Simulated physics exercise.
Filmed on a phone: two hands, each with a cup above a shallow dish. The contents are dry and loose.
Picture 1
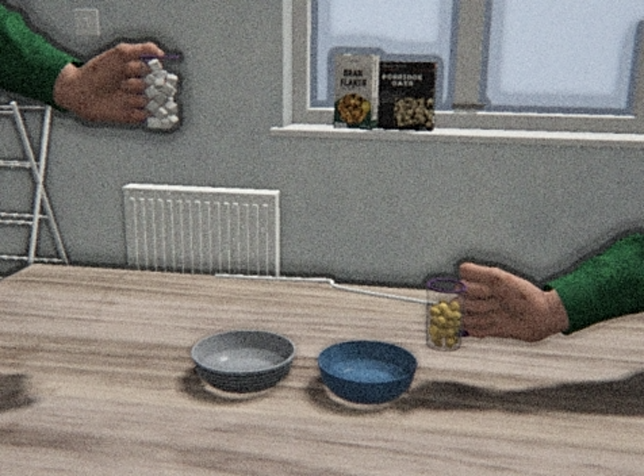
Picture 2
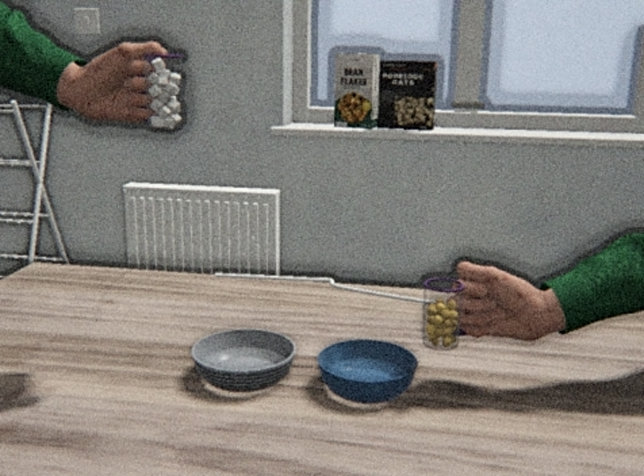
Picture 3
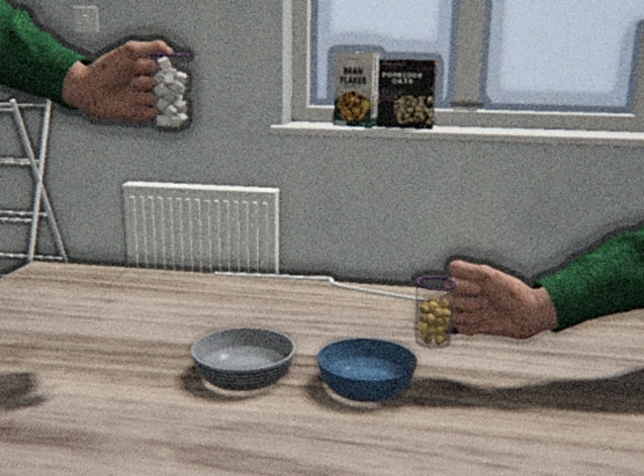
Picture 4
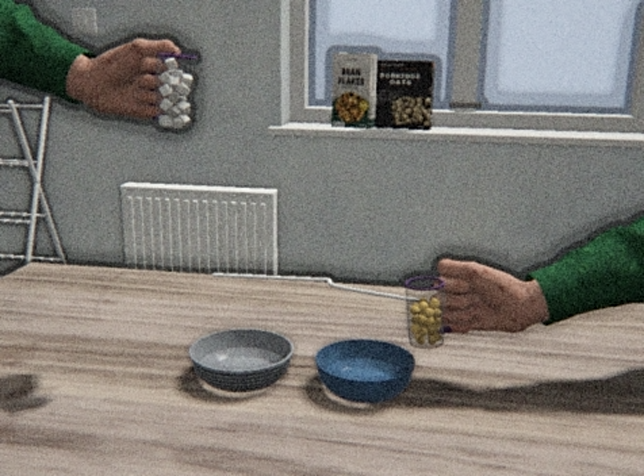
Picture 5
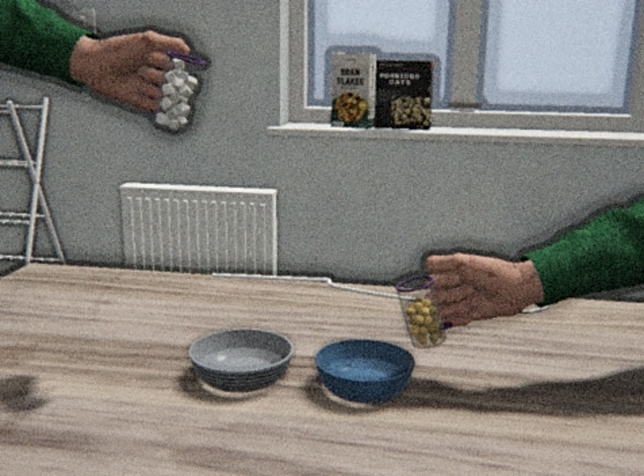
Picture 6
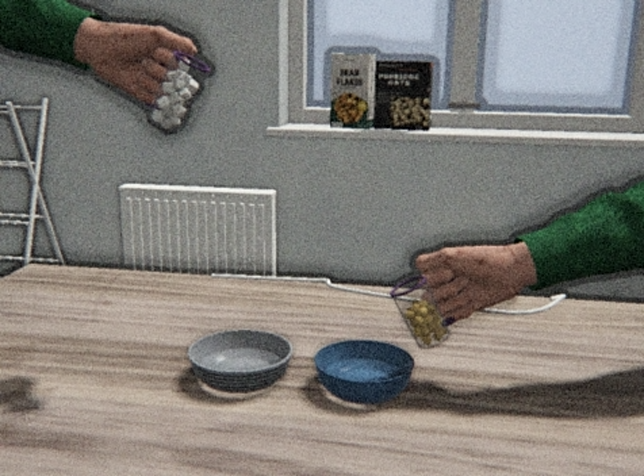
In the video, two green-sleeved hands hold clear cups of white sugar cubes, high on the left, and yellowish corn balls, lower on the right, shift slightly inward, then tilt them together above a grey dish and a blue dish.
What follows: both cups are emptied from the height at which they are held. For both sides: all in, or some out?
In the end the left one lets several get away, and the right one catches the lot.
Then, 0.29 s after the last picture, left, all still in the cup; right, all still in the cup.
Then, 0.66 s after the last picture, left, all still in the cup; right, all still in the cup.
Then, 1.05 s after the last picture, left, most still in the cup, about a quarter in the air; right, most still in the cup, a stray few in the dish, a small part in the air.
By the end, left, about two thirds in the dish, about a quarter outside the dish; right, all in the dish, none outside the dish.
